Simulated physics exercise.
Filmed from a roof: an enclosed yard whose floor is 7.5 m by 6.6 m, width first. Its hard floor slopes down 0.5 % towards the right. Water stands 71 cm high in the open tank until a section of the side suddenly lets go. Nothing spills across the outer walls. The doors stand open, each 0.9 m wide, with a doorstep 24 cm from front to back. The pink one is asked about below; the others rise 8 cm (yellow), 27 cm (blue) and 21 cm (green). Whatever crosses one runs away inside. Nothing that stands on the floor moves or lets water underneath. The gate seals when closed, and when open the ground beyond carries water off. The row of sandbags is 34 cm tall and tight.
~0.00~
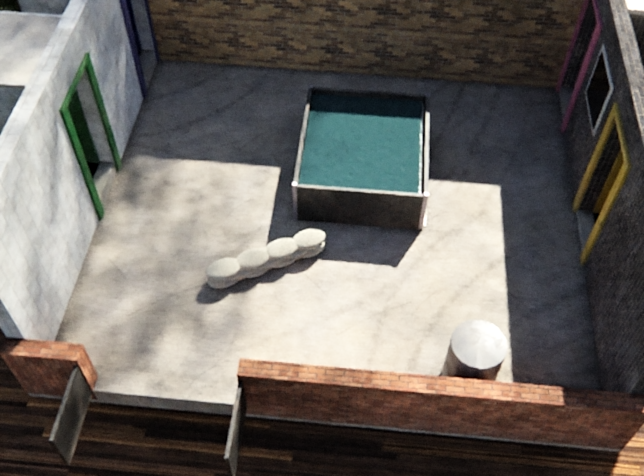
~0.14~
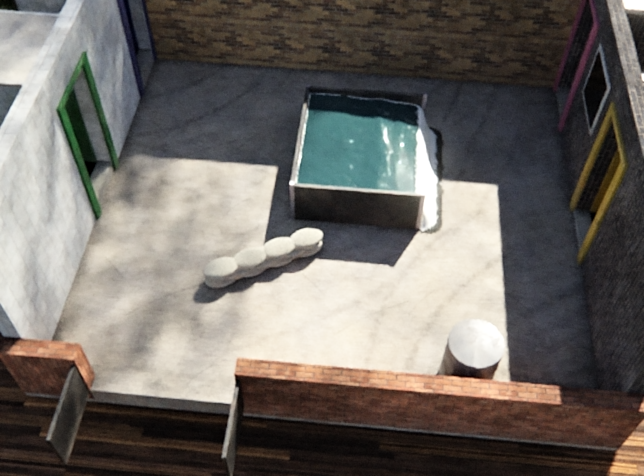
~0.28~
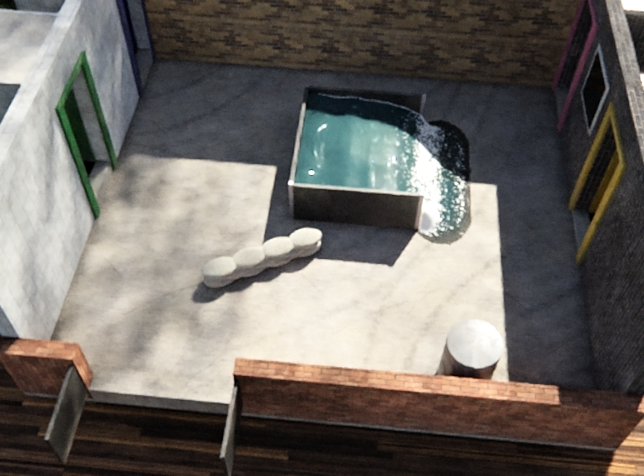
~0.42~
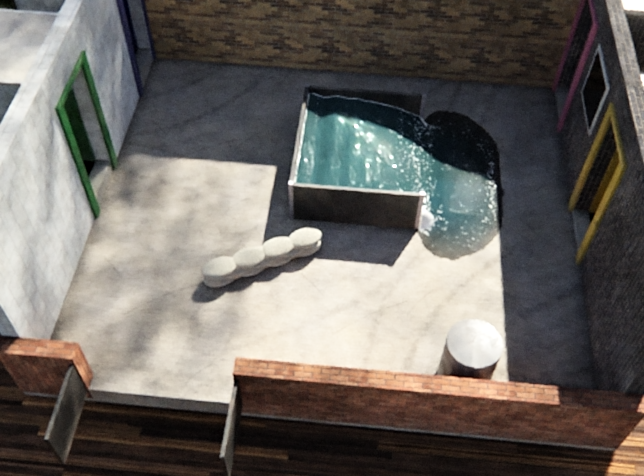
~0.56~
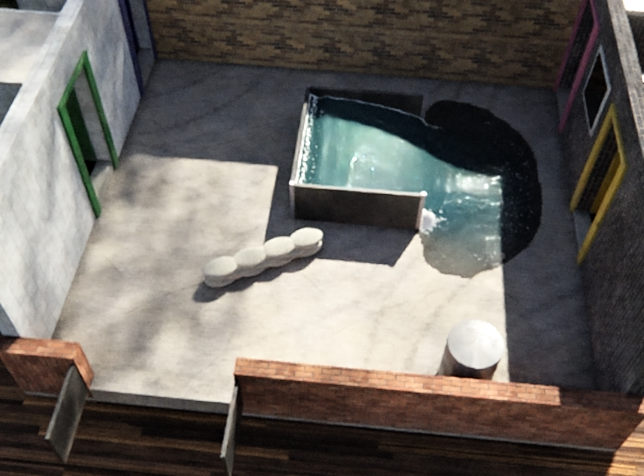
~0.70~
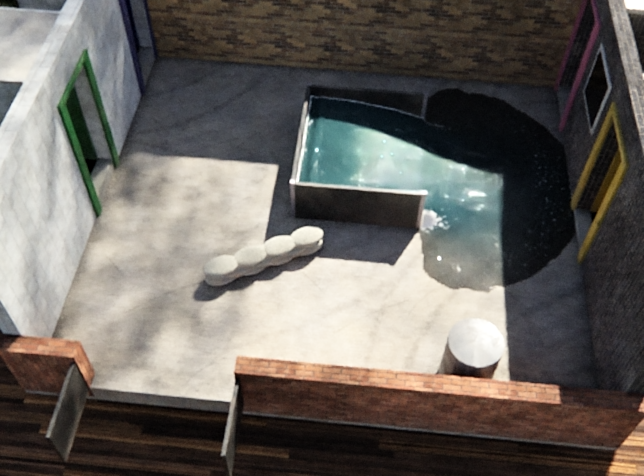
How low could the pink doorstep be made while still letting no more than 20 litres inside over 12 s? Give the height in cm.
Close to 32 cm is just enough.
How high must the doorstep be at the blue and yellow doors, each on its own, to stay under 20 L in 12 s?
Roughly 9.5 cm at blue and 32 cm at yellow.
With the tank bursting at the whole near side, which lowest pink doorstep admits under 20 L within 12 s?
About 7.5 cm.
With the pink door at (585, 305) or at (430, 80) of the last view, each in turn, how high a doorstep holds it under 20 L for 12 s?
Roughly 14.0 and 6.5 cm.
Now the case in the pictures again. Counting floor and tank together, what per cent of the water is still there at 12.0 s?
Roughly 76 in a hundred.
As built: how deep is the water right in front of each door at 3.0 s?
Depths in cm: Yellow 23, blue 0, green 0, pink 28.
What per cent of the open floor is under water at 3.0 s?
Some 30 per cent of it.
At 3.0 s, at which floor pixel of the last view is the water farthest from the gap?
Near (595, 420).
After 1.4 s water covers 25 % of the floor, deepest (46 cm) near (553, 184); 21 cm at the pink door, 1 litre in over its 14 cm doorstep.
After 3.0 s water covers 30 % of the floor, deepest (34 cm) near (551, 90); 28 cm at the pink door, 99 litres in over its 14 cm doorstep.
After 12.0 s water covers 95 % of the floor, deepest (8 cm) near (134, 328); 6 cm at the pink door, 162 litres in over its 14 cm doorstep.
At the pink door as built, the water arrived by 1.0 s and peaked near 32 cm at 2.0 s.
With a doorstep of 25 cm, 47 litres would have come in within the 12 s; with 39.5 cm, 5 litres. So under 20 litres takes about 32 cm.
